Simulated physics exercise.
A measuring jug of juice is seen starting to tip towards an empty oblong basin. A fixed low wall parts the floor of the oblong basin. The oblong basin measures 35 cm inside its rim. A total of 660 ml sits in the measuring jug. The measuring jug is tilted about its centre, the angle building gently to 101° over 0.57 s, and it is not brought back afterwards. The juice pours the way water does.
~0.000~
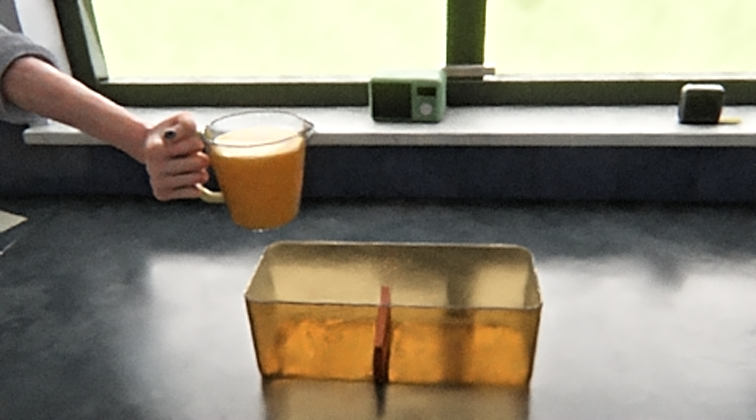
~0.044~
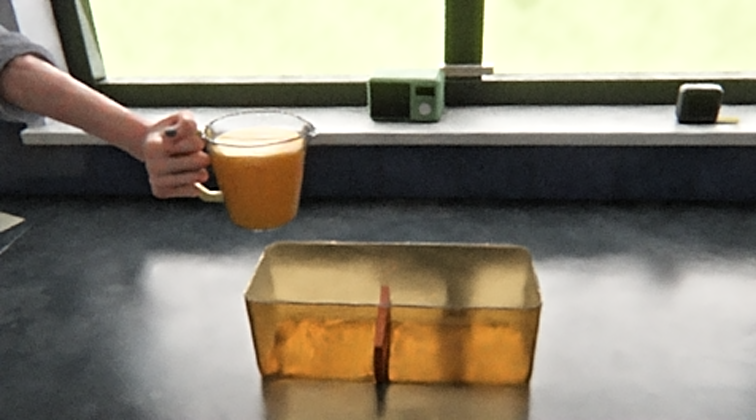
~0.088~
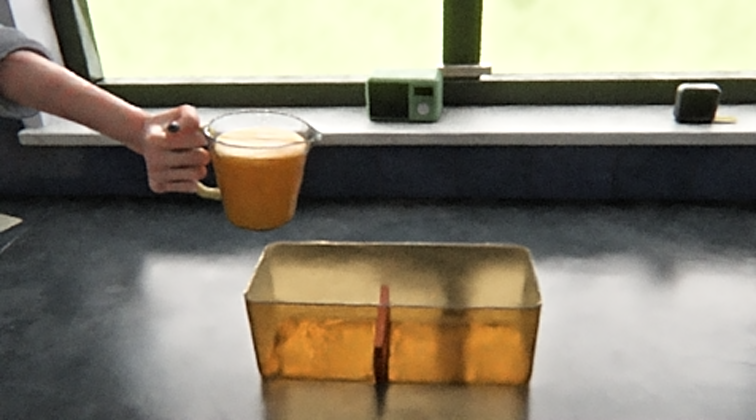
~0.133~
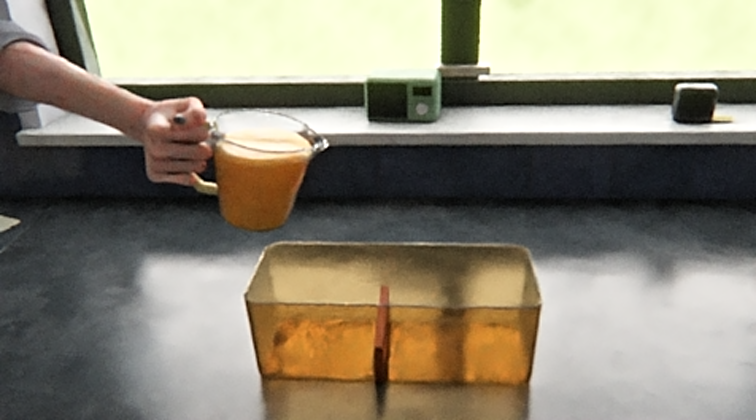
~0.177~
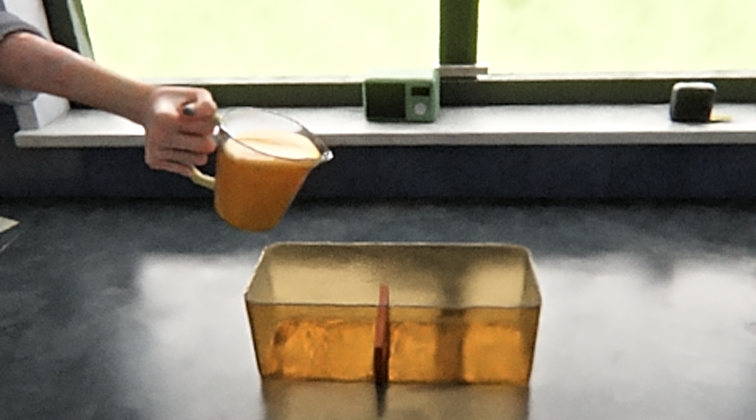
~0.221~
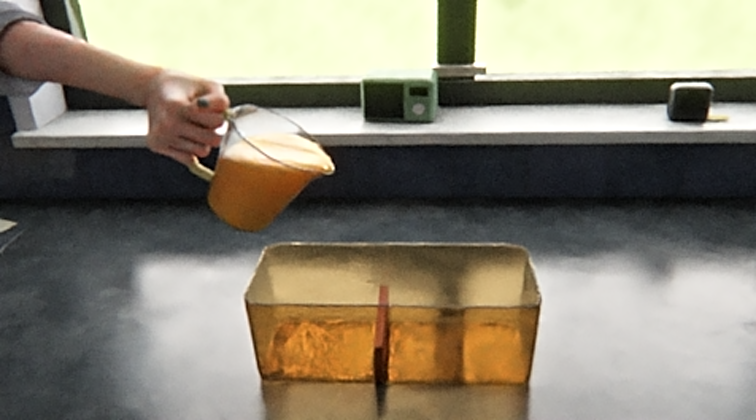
A hand and forearm in a grey sleeve reach in from the left, holding a clear glass jug of orange juice above a dark, glossy counter, seen from the front and slightly above. Below stands an oblong, amber-tinted see-through basin with a reddish upright divider, while a green-framed window and two small green objects sit behind. The hand tilts the jug gradually rightward, slowly then more steeply, until juice reaches its lip, as the view drifts very slightly.
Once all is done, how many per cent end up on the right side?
Roughly 31 percent ends up on the right side.
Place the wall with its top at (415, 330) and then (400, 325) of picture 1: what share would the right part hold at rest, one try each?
Roughly 10 per cent, then 20 per cent.
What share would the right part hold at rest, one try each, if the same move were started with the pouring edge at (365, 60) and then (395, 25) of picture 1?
Respectively 90 and 85 %.
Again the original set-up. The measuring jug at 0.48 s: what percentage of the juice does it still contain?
About 46 per cent.
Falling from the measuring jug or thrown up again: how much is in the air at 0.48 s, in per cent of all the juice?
Around 28 in a hundred.
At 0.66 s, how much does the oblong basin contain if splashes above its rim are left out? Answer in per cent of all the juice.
About 80 per cent.
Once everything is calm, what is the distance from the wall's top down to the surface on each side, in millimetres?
Looks like roughly 32 mm on the left and roughly 46 mm on the right.
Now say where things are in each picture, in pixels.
In the first frame, tilt 0°; pouring edge (318, 129); surface from (214, 140) to (305, 140); the oblong basin's rim runs from (256, 270) to (536, 277); the wall's top is at (382, 315).
In the second frame, tilt 2°; pouring edge (319, 131); surface from (213, 140) to (305, 141).
In the third frame, tilt 6°; pouring edge (322, 136); surface from (215, 138) to (307, 144).
In the fourth frame, tilt 13°; pouring edge (327, 145); surface from (219, 138) to (312, 146).
In the fifth frame, tilt 22°; pouring edge (332, 156); surface from (222, 143) to (321, 152).
In the sixth frame, tilt 33°; pouring edge (334, 170); surface from (223, 153) to (330, 160); 1 per cent is over the edge.
After 0.48 s the tilt is 94° and 45 per cent is still to pour, 8 is left of the wall and 18 right of it.
After 0.66 s the tilt is 101° and 9 per cent is still to pour, 51 is left of the wall and 29 right of it.
After 0.86 s the tilt is 101° and 1 per cent is still to pour, 66 is left of the wall and 30 right of it.
After 1.07 s the tilt is 101° and 0 per cent is still to pour, 67 is left of the wall and 31 right of it.
In the end 67 per cent lies left of the wall, 31 right of it and 2 outside.
